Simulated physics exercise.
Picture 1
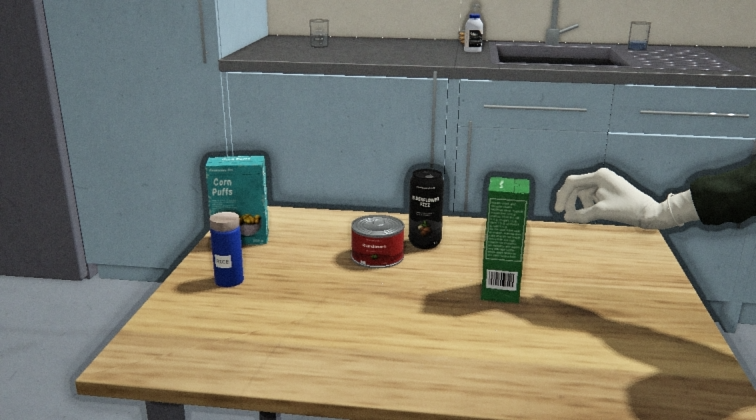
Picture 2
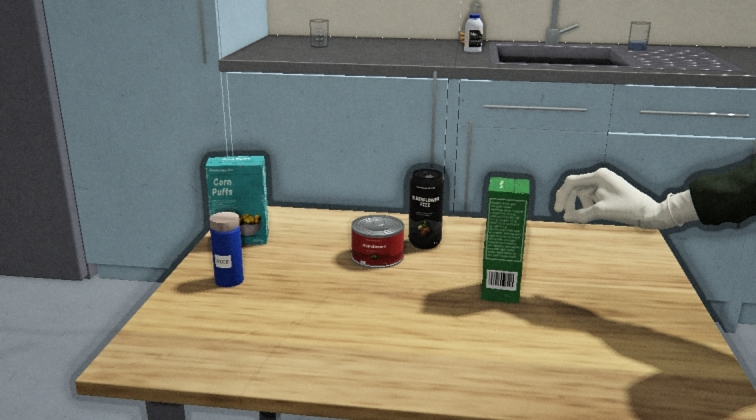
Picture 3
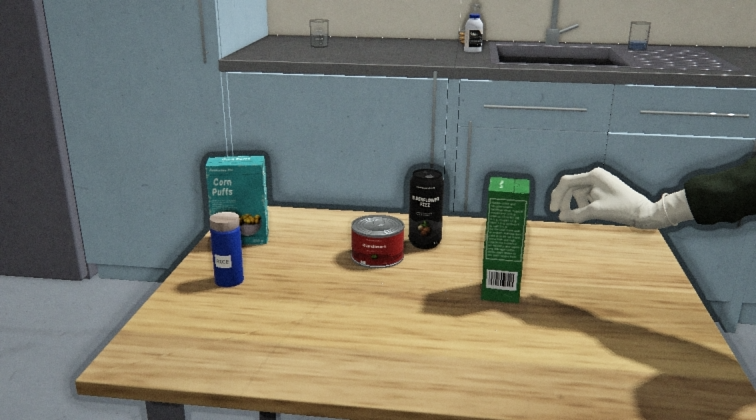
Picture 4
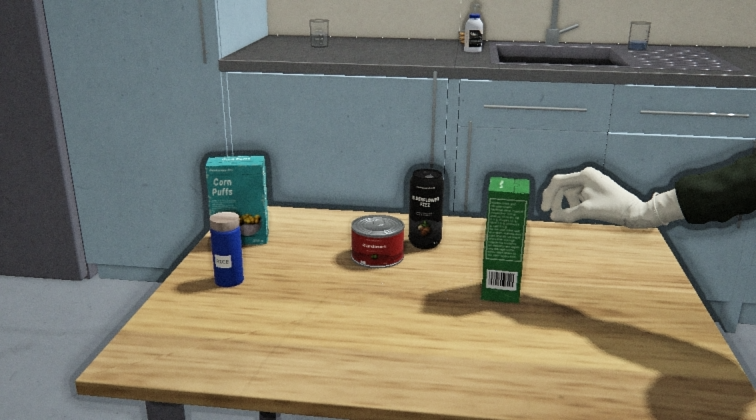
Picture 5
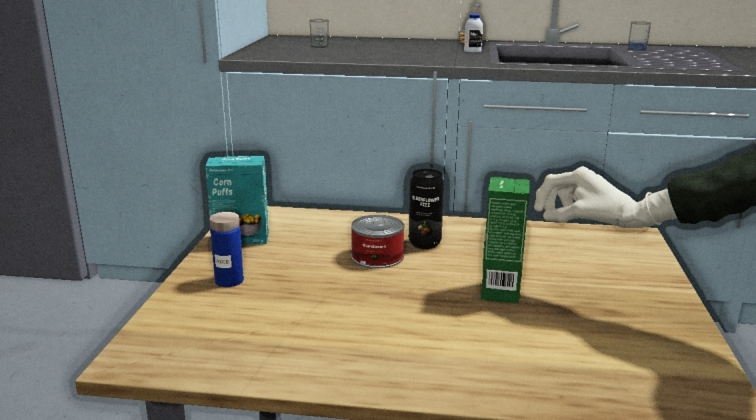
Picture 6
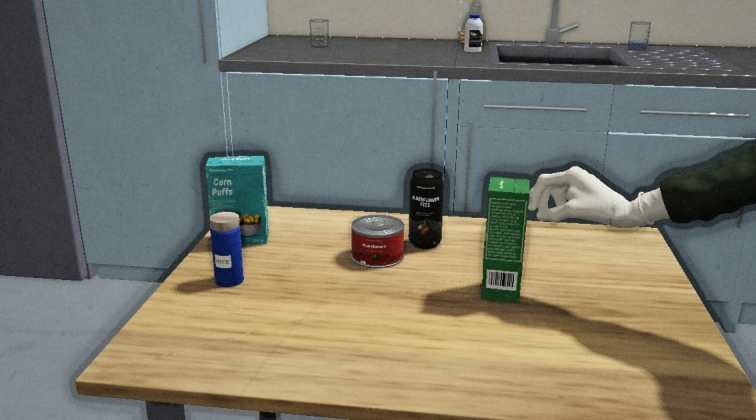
A white-gloved hand in a dark sleeve reaches in from the right over a light wooden table, seen from slightly above in a kitchen with blue cabinets and a grey counter. On the table stand a teal box and a blue cylinder at left, a red can and black container near the middle, and a green carton at right. The hand moves slightly left to the carton's upper edge, while the objects and camera stay still.
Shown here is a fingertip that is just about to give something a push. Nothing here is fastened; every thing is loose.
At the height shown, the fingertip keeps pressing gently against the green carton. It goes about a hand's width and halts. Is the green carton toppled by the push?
Yes: My guess is it keels over.
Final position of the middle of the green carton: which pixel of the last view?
Roughly (411, 267).
Then, 0.50 s past the last view, green carton rocked 24° from its first pose near (479, 235).
Then, 0.80 s past the last view, green carton on its side near (420, 268).
Then, 1.00 s past the last view, green carton on its side near (411, 267).
Finally, down or leaning hard on the table, green carton. Final places as the last picture's camera would see them, green carton near (411, 267).
